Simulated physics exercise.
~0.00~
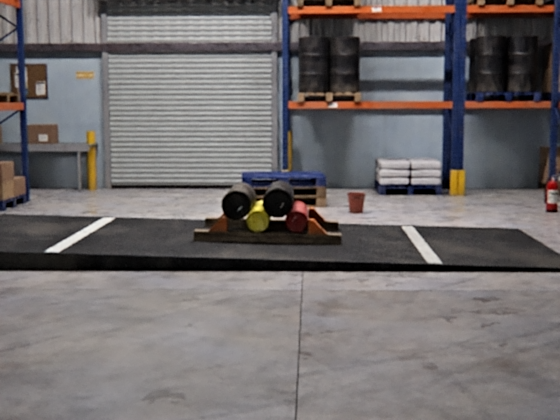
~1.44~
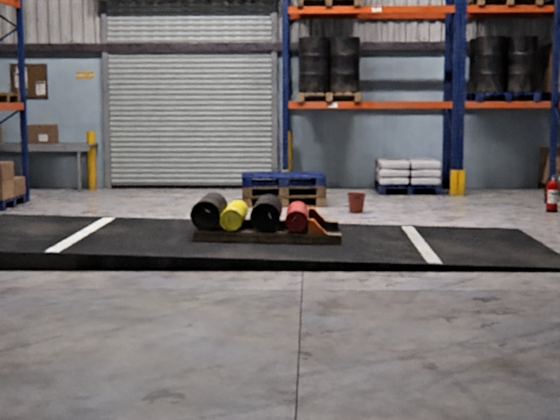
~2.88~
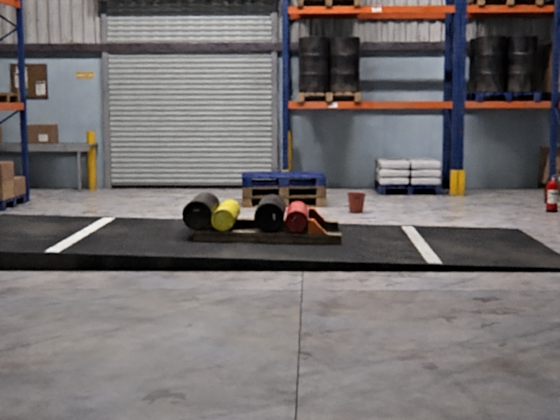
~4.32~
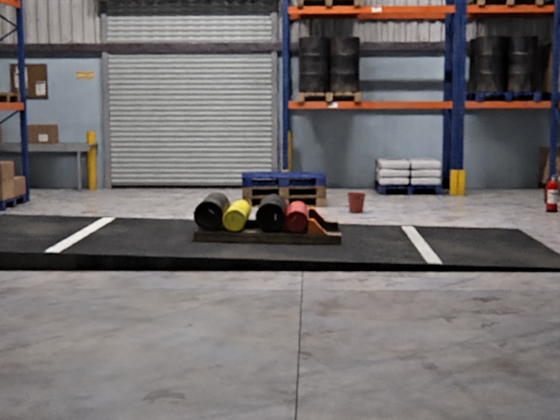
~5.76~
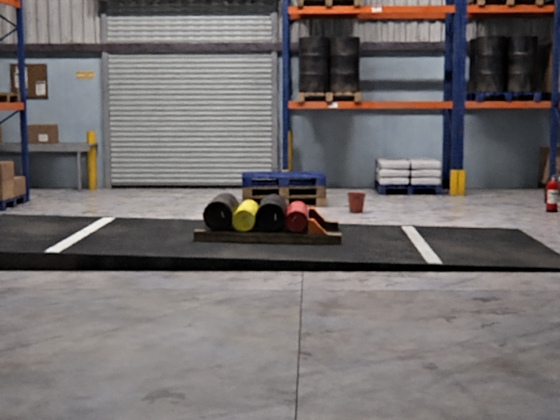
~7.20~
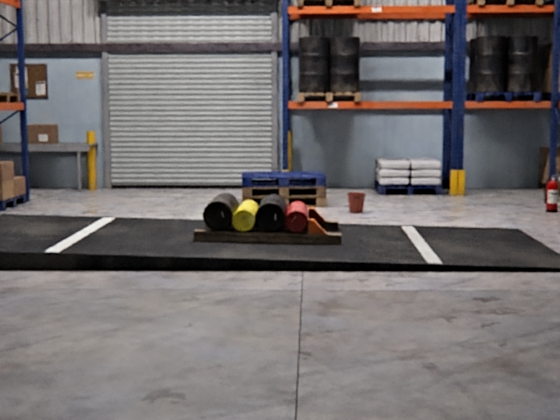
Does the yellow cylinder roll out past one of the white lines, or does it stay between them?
The yellow cylinder stays between the white lines. It rolls a short way left, comes back to the right and stops in the row on the bearers.
A wide dark pad with a white line near each end lies on a grey warehouse floor, seen from the front, with a shutter door and orange-and-blue racks behind. At its middle, two black cylinders rest on a yellow one and a red one, held on low bearers by an orange chock at each side. The left chock disappears and the stack drops into a row, with one black cylinder settling between yellow and red. Yellow and the outer black cylinder roll a little farther left, then roll back right. All four end still, side by side against the remaining chock.
